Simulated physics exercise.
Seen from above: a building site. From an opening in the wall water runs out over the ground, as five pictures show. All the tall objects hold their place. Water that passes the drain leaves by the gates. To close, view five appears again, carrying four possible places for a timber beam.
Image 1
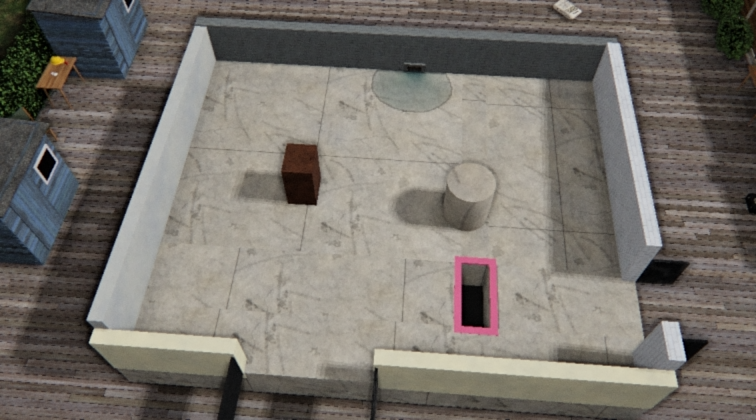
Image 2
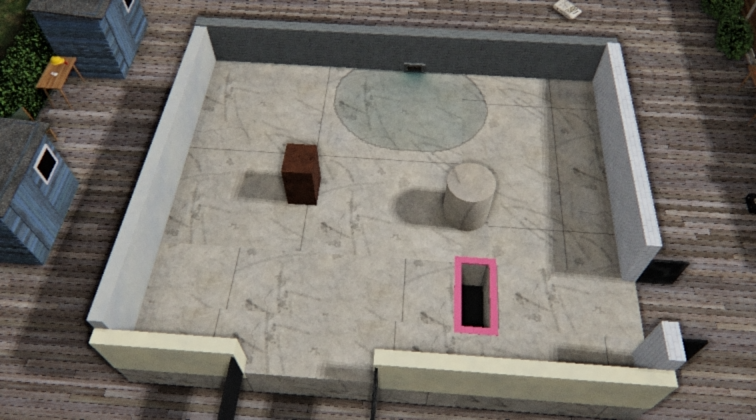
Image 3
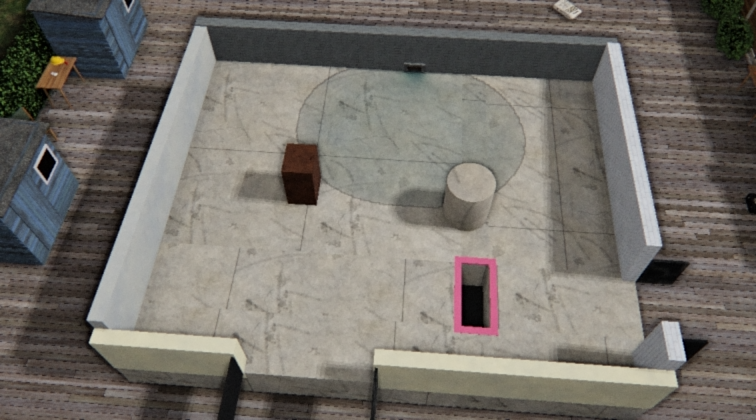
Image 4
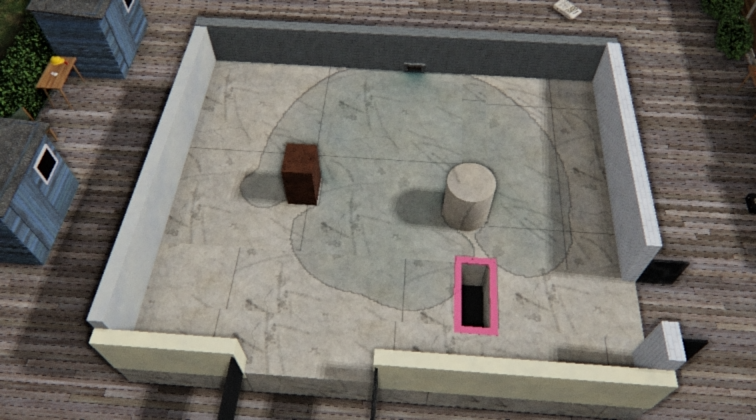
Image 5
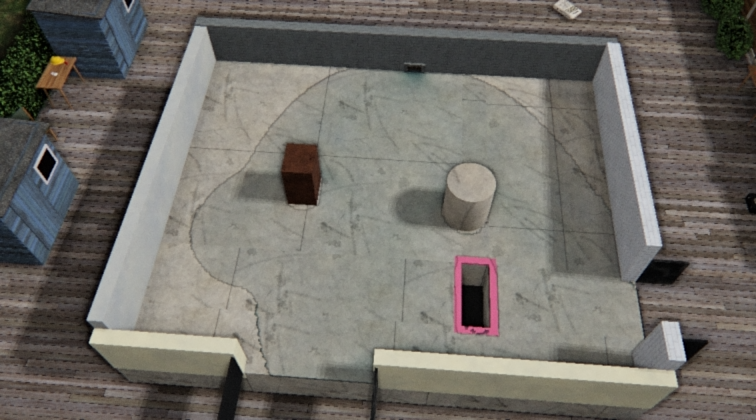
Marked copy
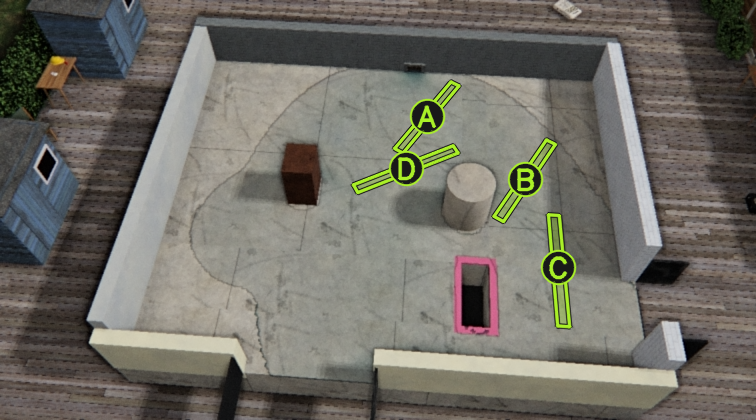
Walled courtyard seen from above, with water spreading from the back wall around a brown block and cylinder to a pink-edged drain.
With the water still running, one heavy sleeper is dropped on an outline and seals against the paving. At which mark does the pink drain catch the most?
Go for C.
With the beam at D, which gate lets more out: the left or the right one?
The left one.
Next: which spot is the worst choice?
A it is.
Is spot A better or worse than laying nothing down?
Worse.
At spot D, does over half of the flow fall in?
No.
In lime, A from (398, 150) to (454, 83); B from (498, 218) to (550, 142); C from (563, 326) to (553, 215); D from (355, 188) to (455, 149).
For spot A, about 14 % of the stream goes into the pink drain, about 86 % out by the gates.
For spot B, about 21 % of the stream goes into the pink drain, about 78 % out by the gates.
For spot C, about 34 % of the stream goes into the pink drain, about 66 % out by the gates.
For spot D, about 22 % of the stream goes into the pink drain, about 78 % out by the gates.
